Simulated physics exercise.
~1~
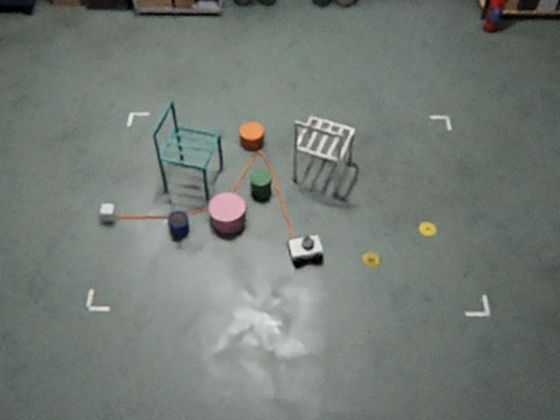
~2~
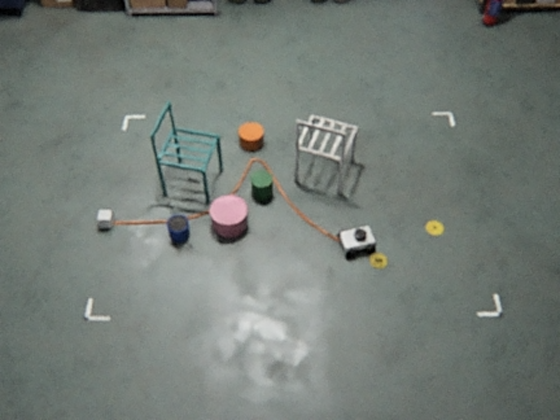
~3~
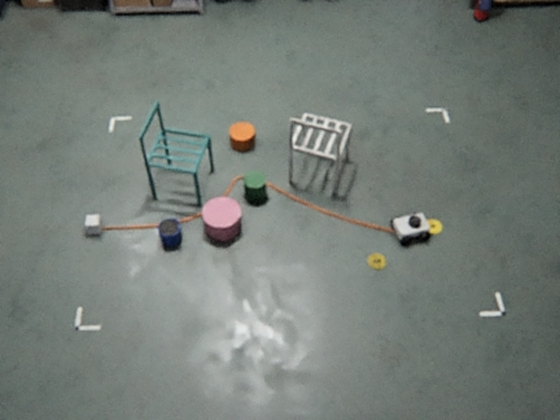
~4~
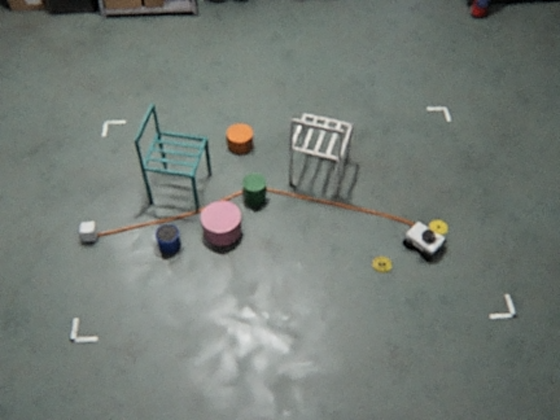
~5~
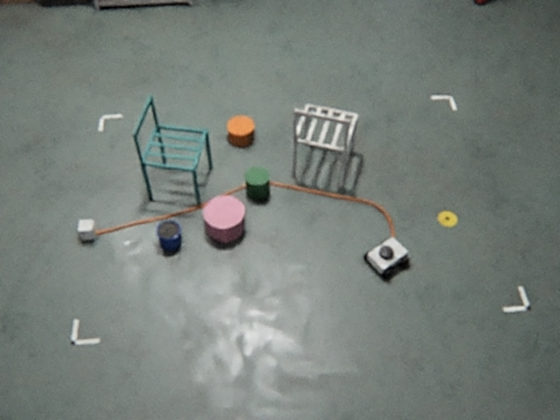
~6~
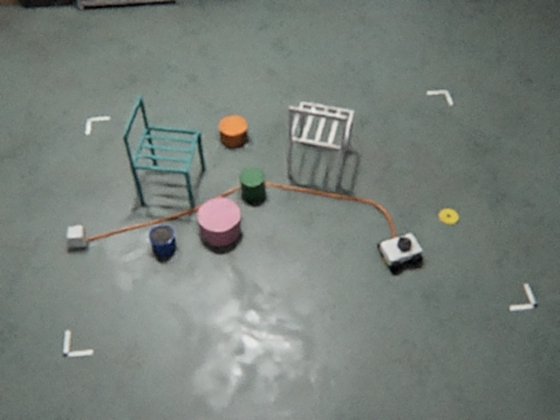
On a grey floor, a small white cart trailing an orange lead past chairs and bins moves right to yellow marks, then turns back down-left, ending near them.
